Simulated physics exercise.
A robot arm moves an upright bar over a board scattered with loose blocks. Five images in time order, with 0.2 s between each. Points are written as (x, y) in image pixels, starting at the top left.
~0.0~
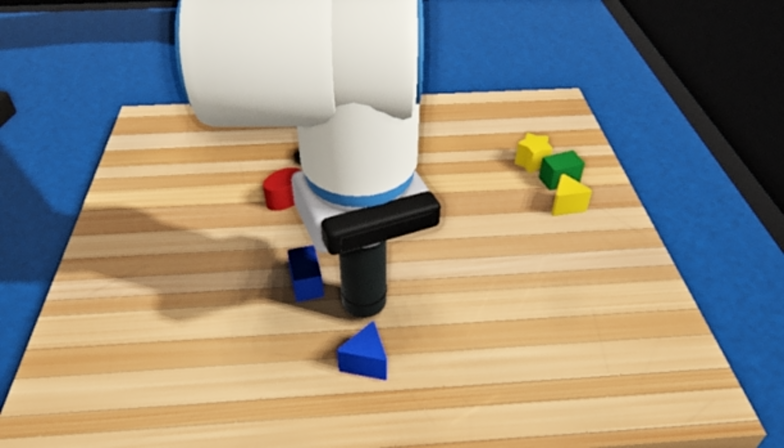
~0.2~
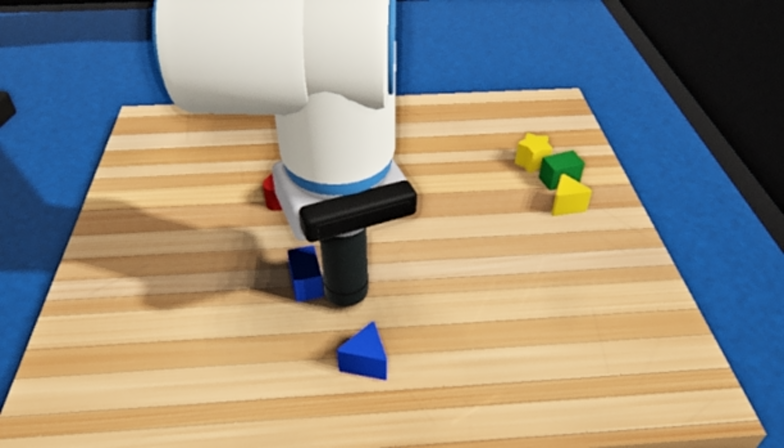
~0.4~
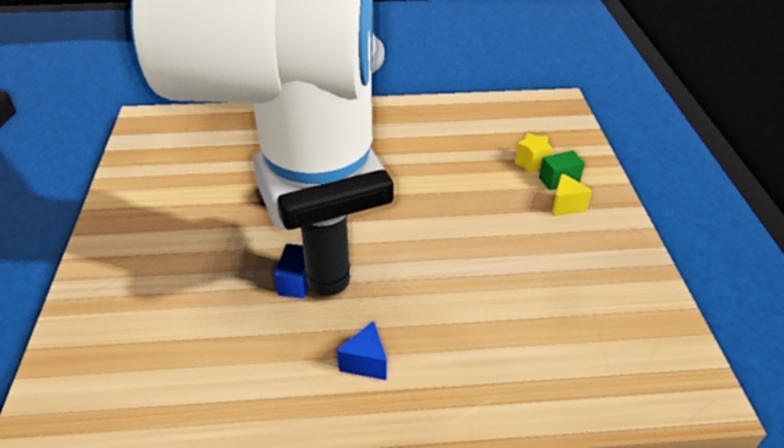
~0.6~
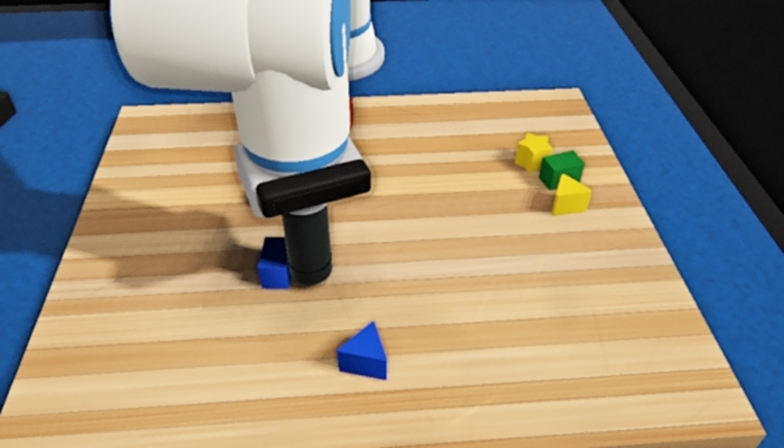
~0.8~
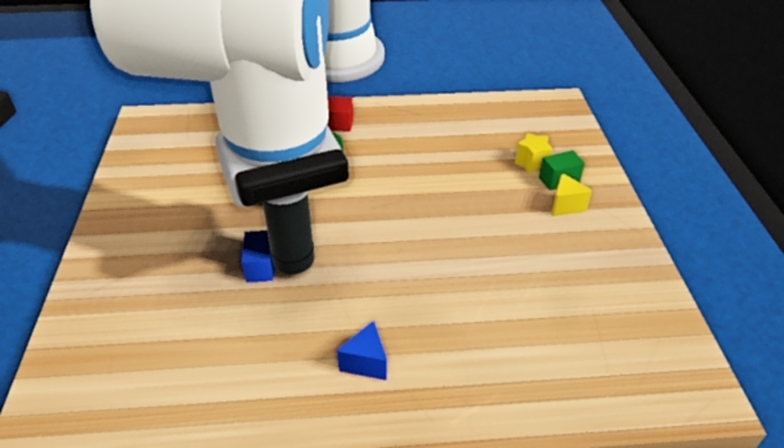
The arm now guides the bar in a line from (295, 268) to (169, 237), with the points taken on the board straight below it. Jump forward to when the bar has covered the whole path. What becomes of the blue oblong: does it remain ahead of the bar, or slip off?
It is still ahead of the bar.
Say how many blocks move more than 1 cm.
It looks like one block will be pushed more than about 1 cm.
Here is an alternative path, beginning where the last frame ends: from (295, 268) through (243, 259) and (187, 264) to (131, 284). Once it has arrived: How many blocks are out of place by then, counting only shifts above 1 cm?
Count: One.
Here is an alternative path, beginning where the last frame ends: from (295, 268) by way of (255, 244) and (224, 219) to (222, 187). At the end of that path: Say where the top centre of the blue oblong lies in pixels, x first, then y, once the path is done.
Answer: (221, 240).
What follows on the original path. One third of the way, bar (250, 250); blue oblong (212, 235).
Two thirds of the way, bar (206, 239); blue oblong (167, 226).
At the end, bar (166, 230); blue oblong (127, 220), turned 15° anticlockwise; red oval block unmoved.
